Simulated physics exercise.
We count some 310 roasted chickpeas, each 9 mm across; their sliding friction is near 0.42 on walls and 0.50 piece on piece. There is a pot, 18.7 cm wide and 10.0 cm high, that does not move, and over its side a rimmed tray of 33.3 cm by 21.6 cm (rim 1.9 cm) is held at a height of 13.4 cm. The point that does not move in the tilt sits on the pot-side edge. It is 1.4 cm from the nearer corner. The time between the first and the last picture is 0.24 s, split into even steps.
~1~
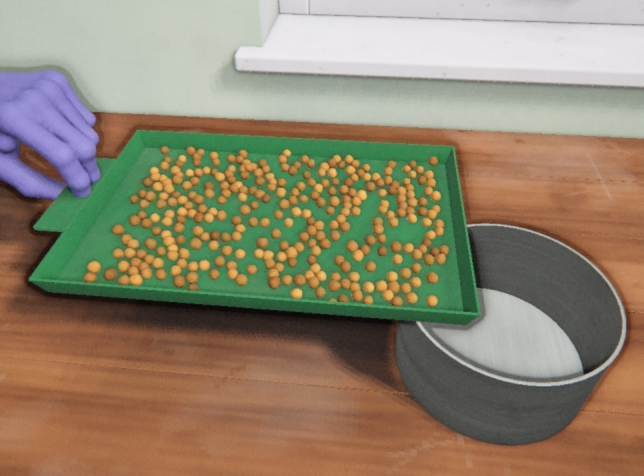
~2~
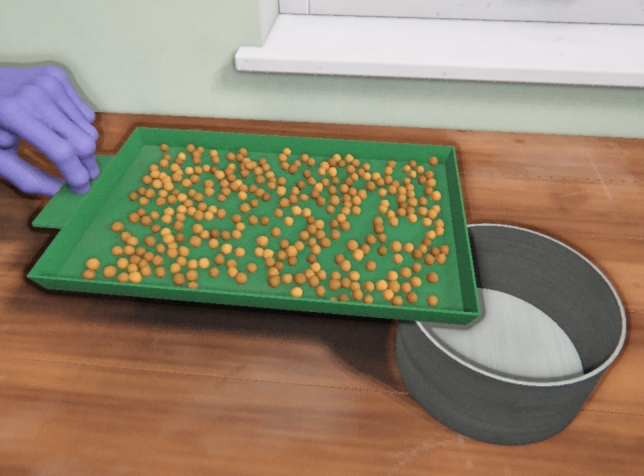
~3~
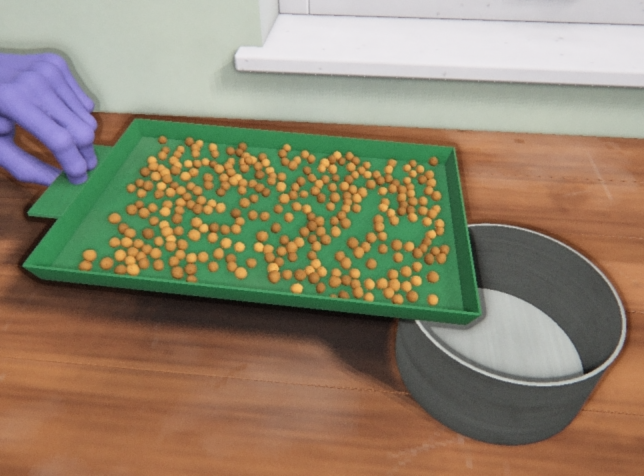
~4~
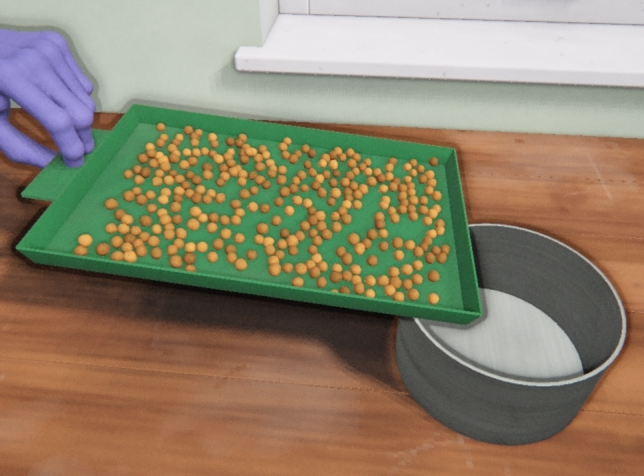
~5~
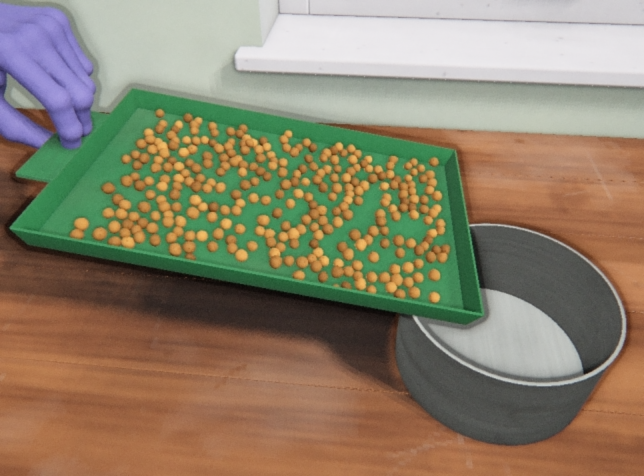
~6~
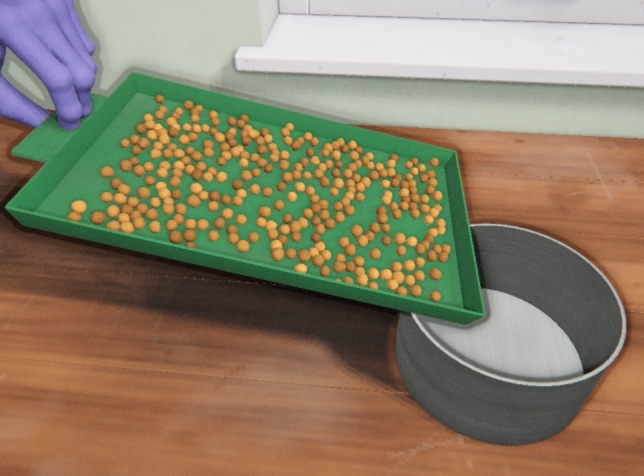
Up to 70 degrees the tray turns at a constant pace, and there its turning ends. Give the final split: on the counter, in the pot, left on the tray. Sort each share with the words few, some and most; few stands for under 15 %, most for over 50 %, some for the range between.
The shares come out as follows. Counter: Few. Pot: Few. Left on the tray: Most.
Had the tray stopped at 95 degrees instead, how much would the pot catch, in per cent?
Around 65 in a hundred.
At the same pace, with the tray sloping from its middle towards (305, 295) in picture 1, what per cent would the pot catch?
The share comes to about 0 in a hundred.
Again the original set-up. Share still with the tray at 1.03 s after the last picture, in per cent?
90 %, give or take.
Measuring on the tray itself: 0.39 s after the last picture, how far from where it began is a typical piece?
Some 9 cm.
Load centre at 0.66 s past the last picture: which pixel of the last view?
Close to pixel (434, 192).
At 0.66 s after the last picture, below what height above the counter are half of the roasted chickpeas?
About 16 cm.
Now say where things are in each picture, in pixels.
In the first frame, tray tilt 0 degrees, front corners at (40, 275) and (471, 308); middle of the pieces at (278, 215); pot at (510, 292).
In the second frame, tray tilt 1 degrees, front corners at (38, 271) and (471, 308); middle of the pieces at (278, 213).
In the third frame, tray tilt 3 degrees, front corners at (34, 261) and (472, 308); middle of the pieces at (278, 209).
In the fourth frame, tray tilt 6 degrees, front corners at (28, 244) and (473, 308), lowest corner right back; middle of the pieces at (279, 202).
In the fifth frame, tray tilt 9 degrees, front corners at (23, 224) and (475, 308), lowest corner right back; middle of the pieces at (280, 194).
In the sixth frame, tray tilt 12 degrees, front corners at (19, 204) and (476, 308), lowest corner right back; middle of the pieces at (281, 187); pot at (510, 292).
Then, 0.39 s after the last picture, tilt 40 degrees; the tray holds 100 %, the pot 0 %.
Then, 0.66 s after the last picture, tilt 59 degrees; the tray holds 100 %, the pot 0 %.
Then, 1.03 s after the last picture, tilt 70 degrees; the tray holds 90 %, the pot 5 %.
In the end, counter 5 %, pot 5 %, tray 90 %.
